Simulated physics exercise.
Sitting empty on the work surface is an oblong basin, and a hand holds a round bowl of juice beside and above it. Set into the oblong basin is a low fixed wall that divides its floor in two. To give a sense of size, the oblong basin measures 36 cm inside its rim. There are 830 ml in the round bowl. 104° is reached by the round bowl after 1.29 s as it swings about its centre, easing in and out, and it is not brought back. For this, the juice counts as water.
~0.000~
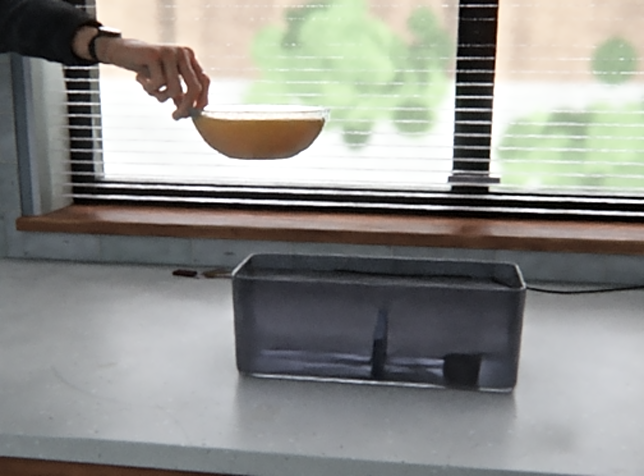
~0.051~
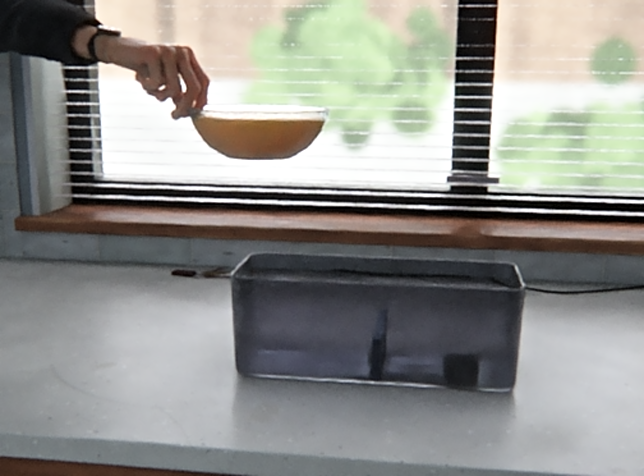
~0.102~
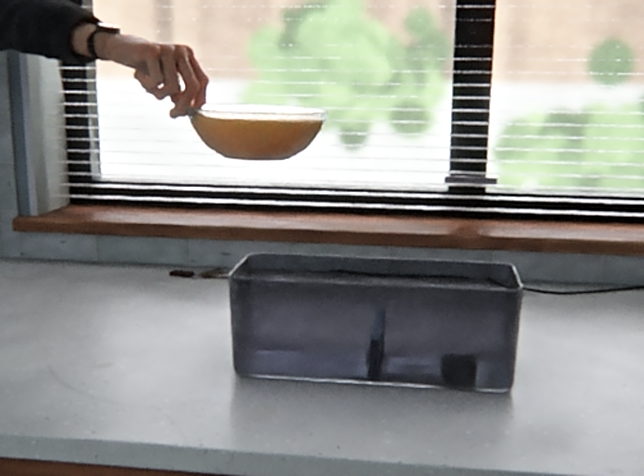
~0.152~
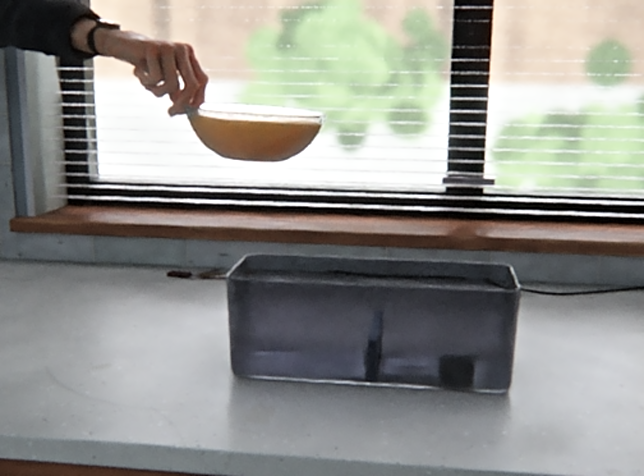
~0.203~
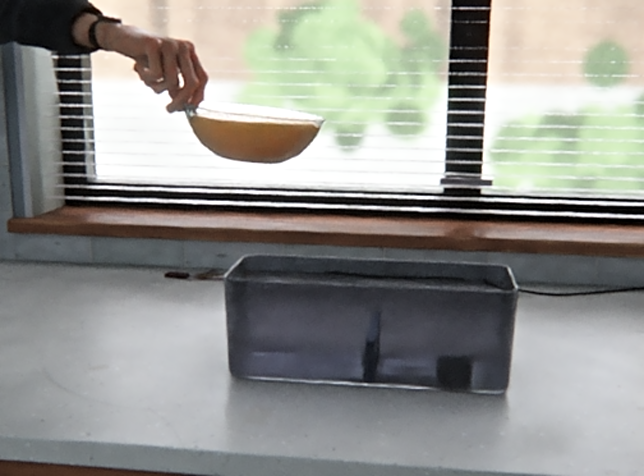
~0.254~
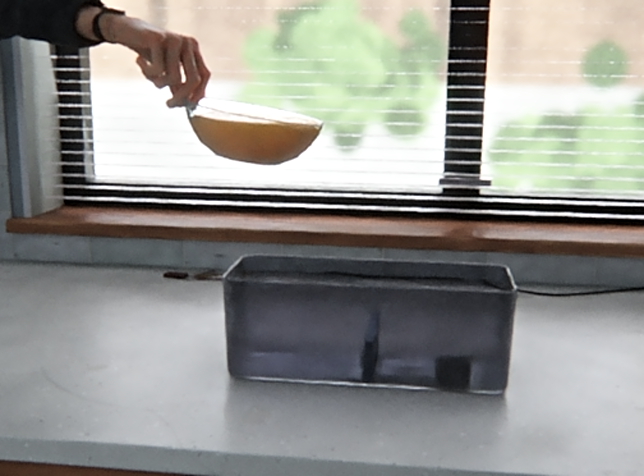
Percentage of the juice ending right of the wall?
55 per cent.
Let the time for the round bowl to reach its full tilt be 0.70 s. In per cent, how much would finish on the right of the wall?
In that case some 40 per cent.
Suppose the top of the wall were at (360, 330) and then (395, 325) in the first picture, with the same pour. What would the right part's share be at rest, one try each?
First 70, then 30 per cent.
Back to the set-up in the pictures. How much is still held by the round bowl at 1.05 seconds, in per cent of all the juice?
What remains is about 0 percent of it all.
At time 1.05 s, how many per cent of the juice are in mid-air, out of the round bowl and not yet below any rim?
Near 4 percent.
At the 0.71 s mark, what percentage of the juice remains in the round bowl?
I'd put it near 30 percent.
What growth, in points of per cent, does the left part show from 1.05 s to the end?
Around 2 in a hundred.
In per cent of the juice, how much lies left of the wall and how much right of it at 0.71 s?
Around 6 percent on the left and 20 on the right.
Then, 0.71 s in, the tilt is 61° and 30 per cent is still to pour, 6 is left of the wall and 19 right of it.
Then, 1.05 s in, the tilt is 96° and 0 per cent is still to pour, 38 is left of the wall and 55 right of it.
Then, 1.41 s in, the tilt is 104° and 0 per cent is still to pour, 40 is left of the wall and 55 right of it.
Then, 1.79 s in, the tilt is 104° and 0 per cent is still to pour, 40 is left of the wall and 55 right of it.
Finally, 40 per cent lies left of the wall, 55 right of it and 5 outside.
